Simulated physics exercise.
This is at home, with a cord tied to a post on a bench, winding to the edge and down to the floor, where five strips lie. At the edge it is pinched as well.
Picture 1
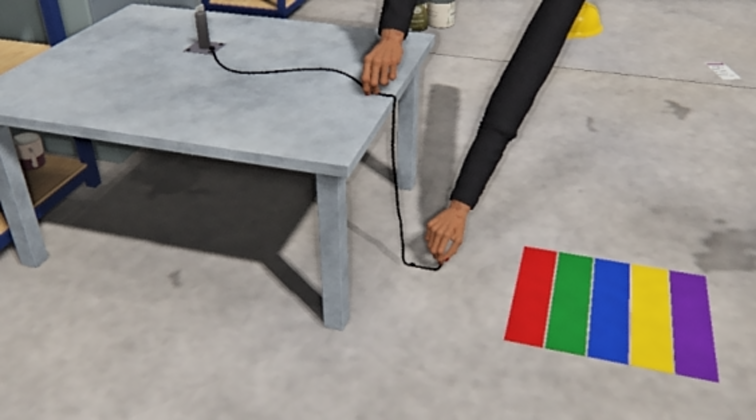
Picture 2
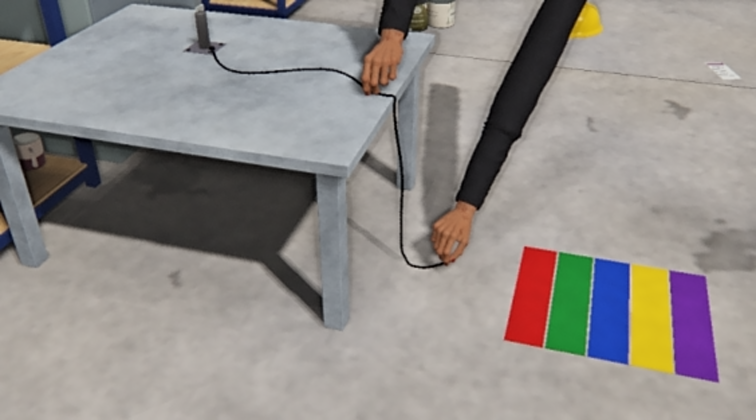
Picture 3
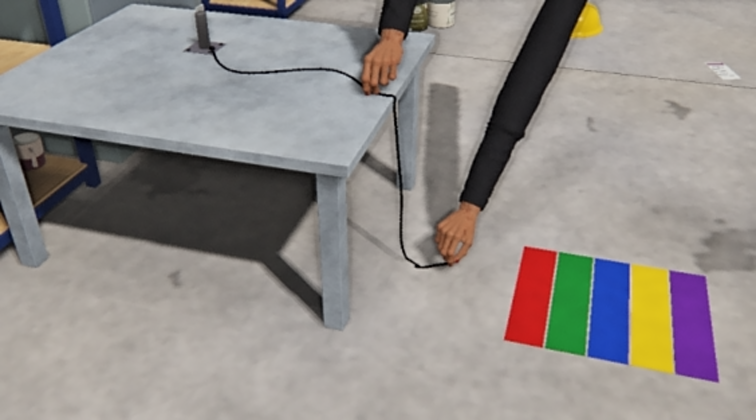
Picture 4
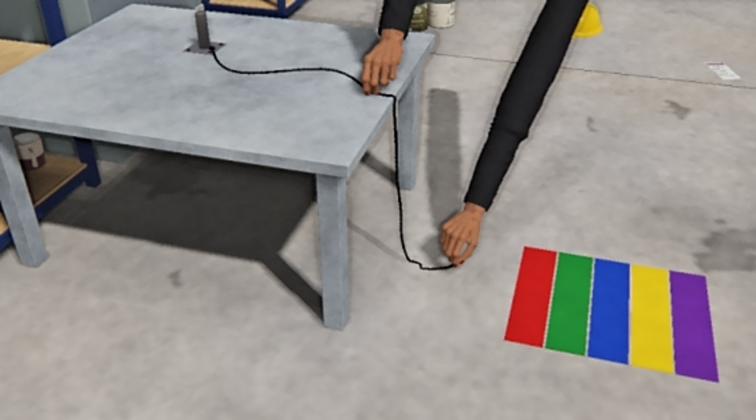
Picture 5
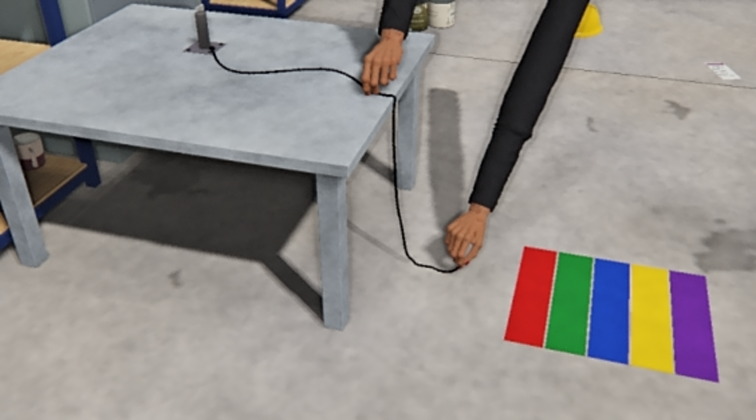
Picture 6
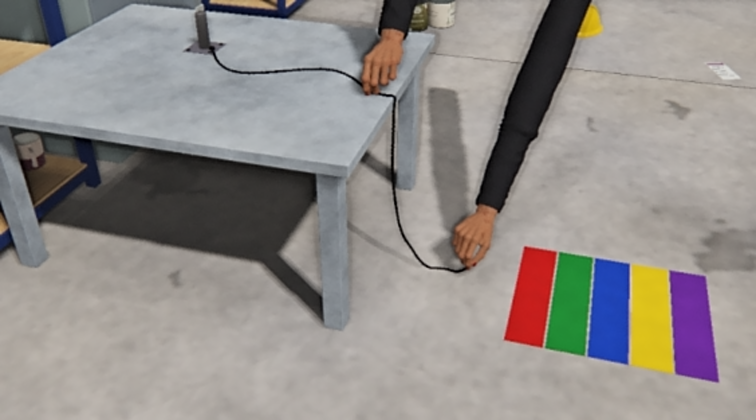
A hand slowly draws the cord's end slightly right along the floor toward colored strips.
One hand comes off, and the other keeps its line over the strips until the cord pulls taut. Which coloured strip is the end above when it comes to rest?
The blue one.
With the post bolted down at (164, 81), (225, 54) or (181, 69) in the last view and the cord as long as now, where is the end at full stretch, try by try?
In that order: (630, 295), (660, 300) and (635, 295).
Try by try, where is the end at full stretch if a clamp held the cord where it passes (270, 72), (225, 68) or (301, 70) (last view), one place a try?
They end up at (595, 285), (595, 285) and (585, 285).
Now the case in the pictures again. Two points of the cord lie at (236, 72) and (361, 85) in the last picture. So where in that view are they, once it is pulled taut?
The first settles around (270, 61), the second around (393, 92).
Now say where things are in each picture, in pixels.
The first picture shows end (443, 260); red (527, 324); green (567, 332); blue (609, 340); yellow (651, 348); purple (695, 357).
The second picture shows end (449, 261); cord through (218, 61) (278, 72) (349, 76) (395, 113) (402, 188) (402, 250).
The third picture shows end (453, 262).
The fourth picture shows end (458, 263); cord through (218, 61) (278, 72) (349, 76) (394, 113) (398, 187) (405, 250).
The fifth picture shows end (463, 264).
The sixth picture shows end (471, 265); cord through (218, 61) (278, 72) (349, 76) (394, 113) (394, 187) (412, 249).
Soon after, end near (541, 277); over red.
After that, end near (589, 286); over green.
At the stop, end near (618, 291); over blue. The end stops over the blue strip.
